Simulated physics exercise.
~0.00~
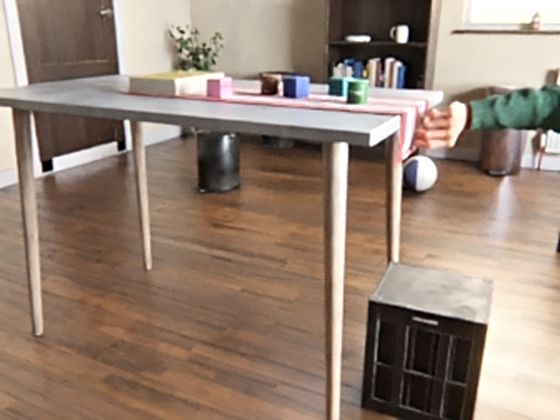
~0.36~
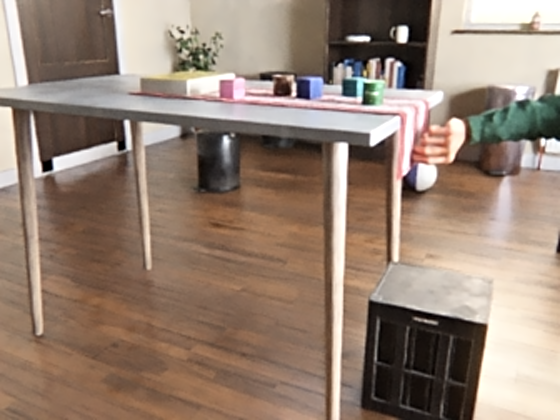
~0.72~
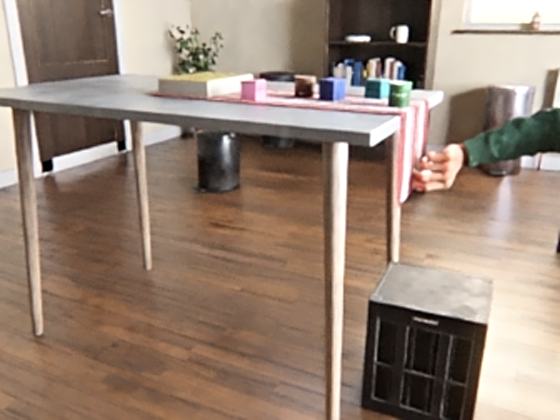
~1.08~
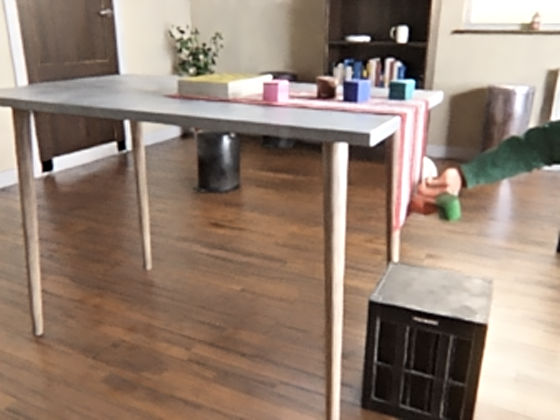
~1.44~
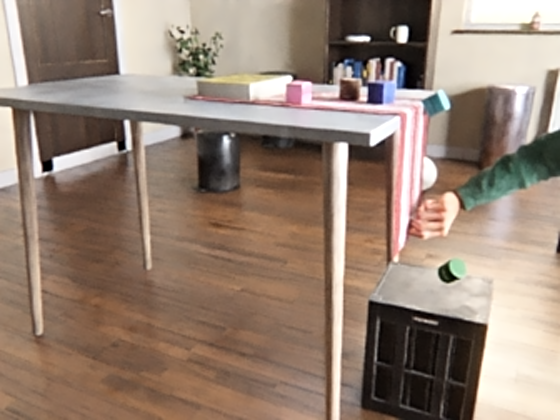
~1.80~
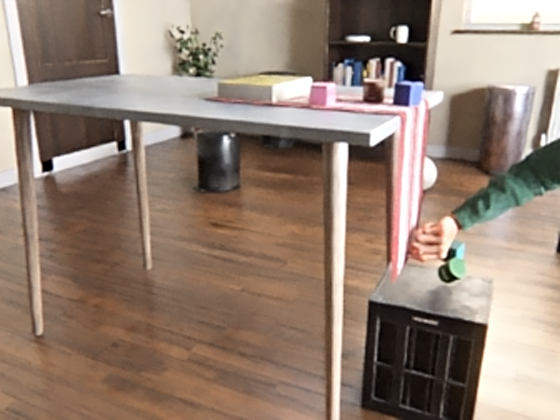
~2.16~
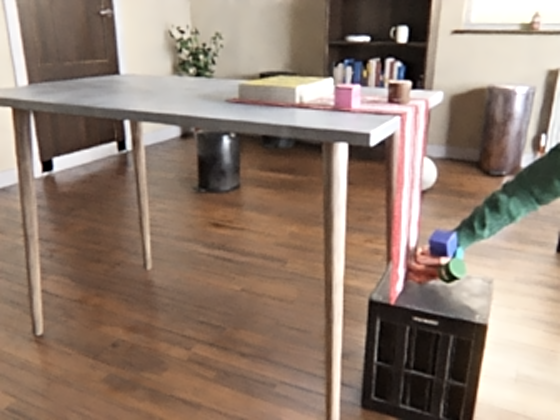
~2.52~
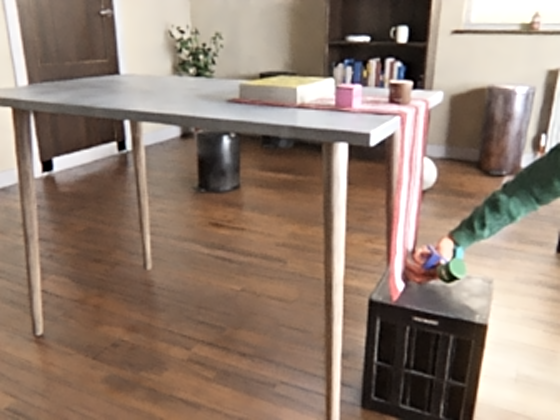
A red striped tablecloth was drawn down over a table's right edge by a hand, carrying its row of small things along, and the green pot, turquoise cube and blue cube dropped off in turn before the cloth stopped at the black crate.
